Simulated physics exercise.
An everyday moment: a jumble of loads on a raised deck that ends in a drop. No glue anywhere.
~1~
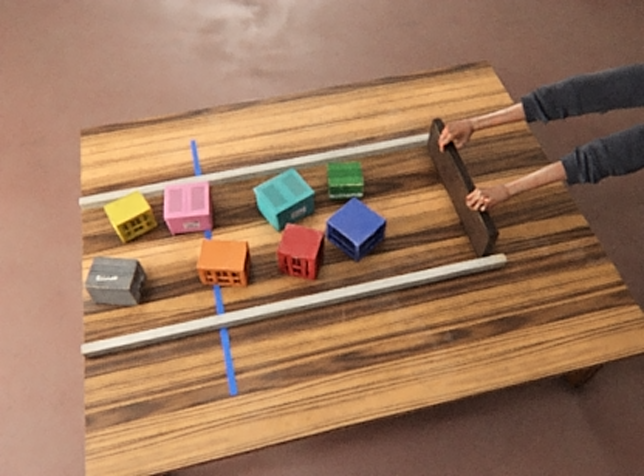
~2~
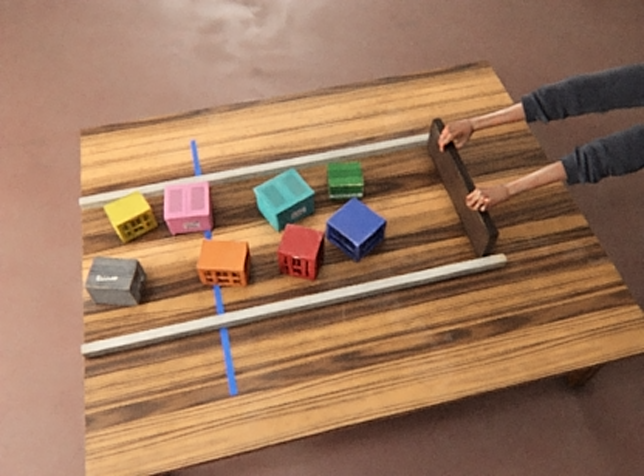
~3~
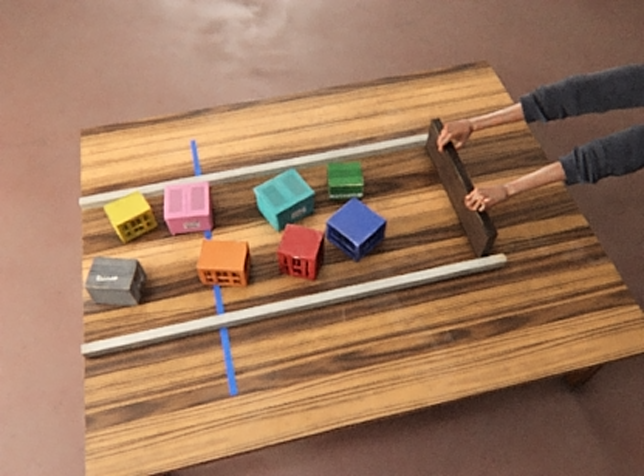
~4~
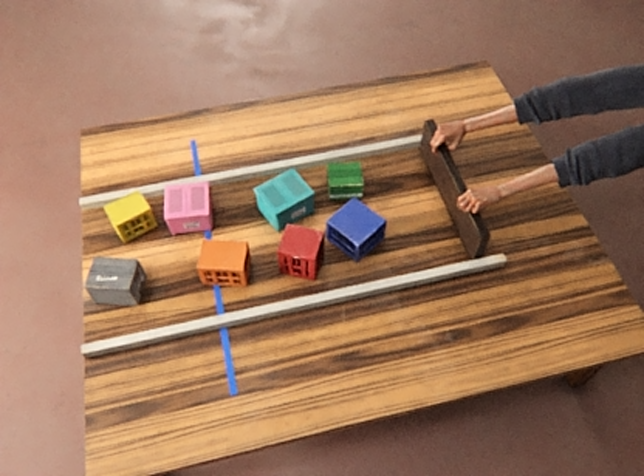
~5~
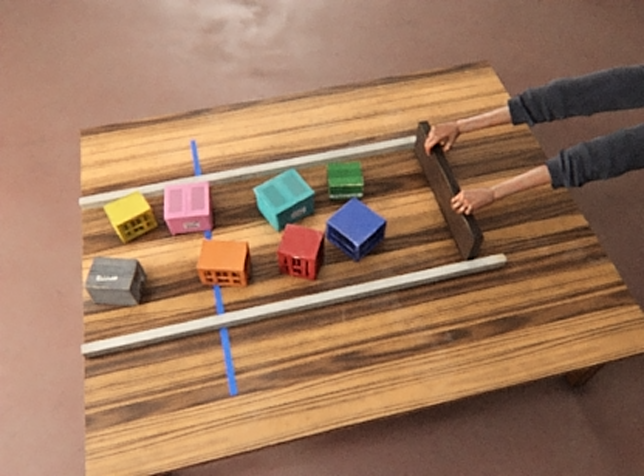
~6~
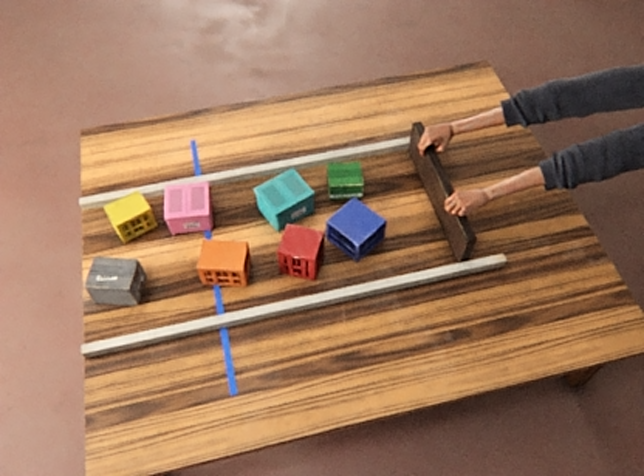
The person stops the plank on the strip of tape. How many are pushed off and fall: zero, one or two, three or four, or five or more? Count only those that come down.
Here the number that fall off is one or two.
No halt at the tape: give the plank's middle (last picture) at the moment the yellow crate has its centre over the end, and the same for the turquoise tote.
Its middle is around (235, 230) and around (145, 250).
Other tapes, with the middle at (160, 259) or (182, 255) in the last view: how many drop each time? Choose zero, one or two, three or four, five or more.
The falls would be either three or four; three or four.
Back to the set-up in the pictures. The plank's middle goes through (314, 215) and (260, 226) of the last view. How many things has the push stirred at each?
At the one place 5, at the other 7.
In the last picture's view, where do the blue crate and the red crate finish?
The blue crate stops around (189, 252); the red crate around (194, 294).
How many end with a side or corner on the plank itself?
3 of them.
Soon after, none off yet; grey box at rest near (116, 281); yellow crate at rest near (131, 216); pink tote at rest near (190, 208).
By the end, the number that fall off is one or two; fallen, yellow crate.
